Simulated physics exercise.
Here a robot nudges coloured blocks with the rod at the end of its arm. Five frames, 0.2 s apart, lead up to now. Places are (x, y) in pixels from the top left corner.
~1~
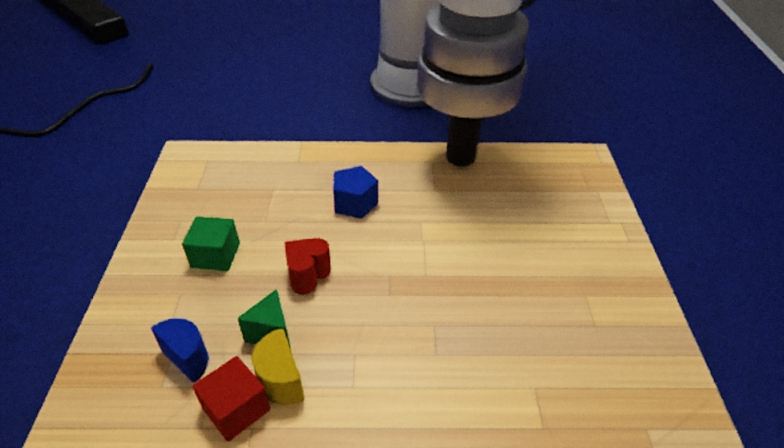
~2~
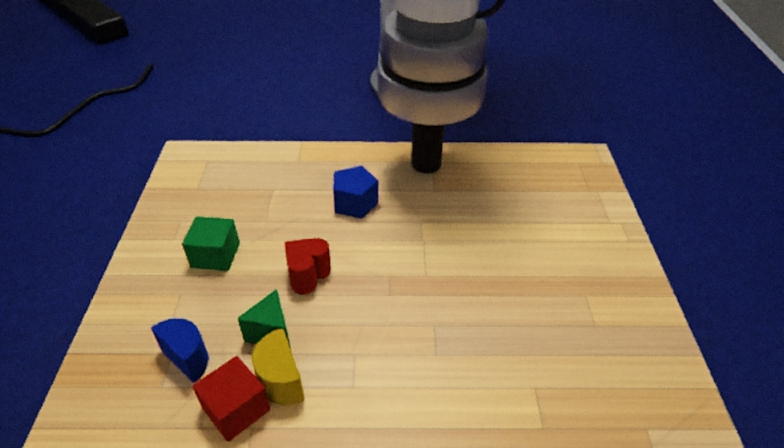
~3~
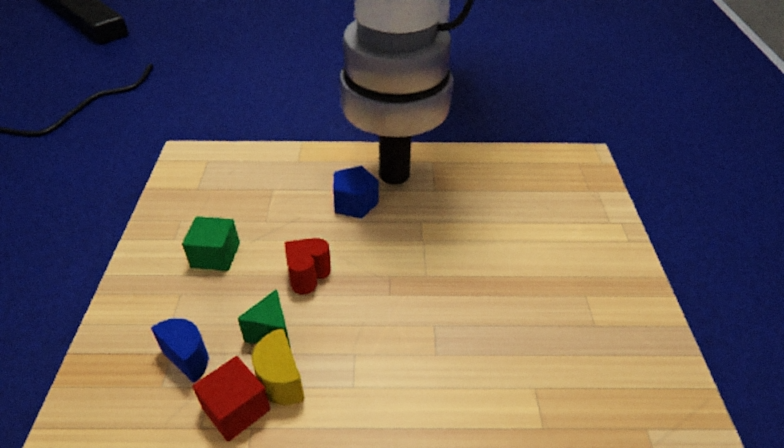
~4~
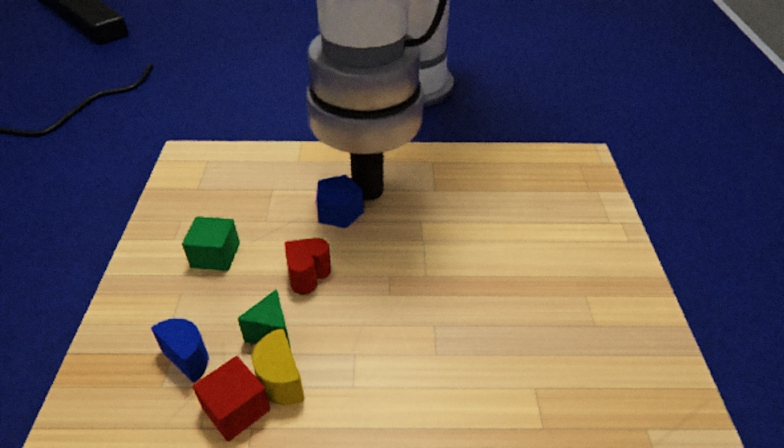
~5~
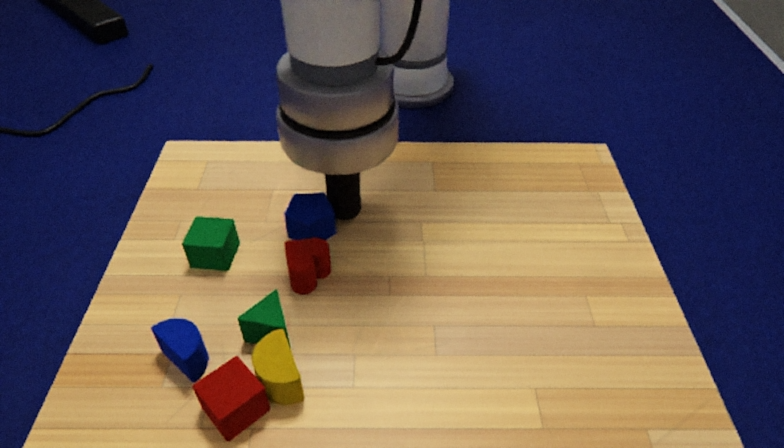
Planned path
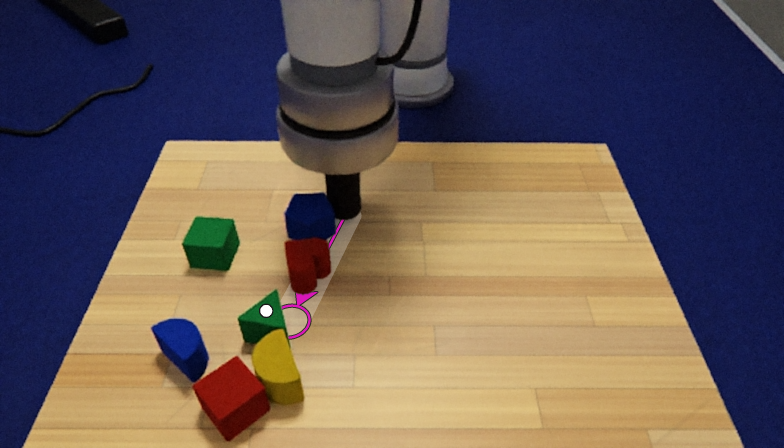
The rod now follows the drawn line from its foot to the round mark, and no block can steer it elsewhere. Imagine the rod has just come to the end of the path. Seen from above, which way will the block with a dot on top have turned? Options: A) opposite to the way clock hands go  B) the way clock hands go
A
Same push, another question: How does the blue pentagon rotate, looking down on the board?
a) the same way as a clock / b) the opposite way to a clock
Correct choice: A.
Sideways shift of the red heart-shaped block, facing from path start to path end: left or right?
Measured against the direction from start to end, the red heart-shaped block shifts toward the right-hand side.
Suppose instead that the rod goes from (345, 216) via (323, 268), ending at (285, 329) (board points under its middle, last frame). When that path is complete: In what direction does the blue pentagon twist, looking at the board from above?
Spin direction: Clockwise.
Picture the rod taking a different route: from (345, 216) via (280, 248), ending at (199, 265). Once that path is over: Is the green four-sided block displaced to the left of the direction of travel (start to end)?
No, it doesn't check out.
The line goes straight from (345, 216) to (290, 321); the dot is on the green triangle.
On the path given first. One third of the way, rod at (327, 241); blue pentagon at (288, 217), turned 30° clockwise.
Two thirds of the way, rod at (309, 276); green triangle at (260, 318), turned 30° anticlockwise; red heart-shaped block at (277, 281), turned 55° clockwise; blue pentagon at (287, 217), turned 35° clockwise.
At the end, rod at (288, 315); green triangle at (237, 337), turned 55° anticlockwise; yellow D-shaped block unmoved; red heart-shaped block at (244, 304), turned 85° clockwise; blue pentagon at (287, 217), turned 35° clockwise.
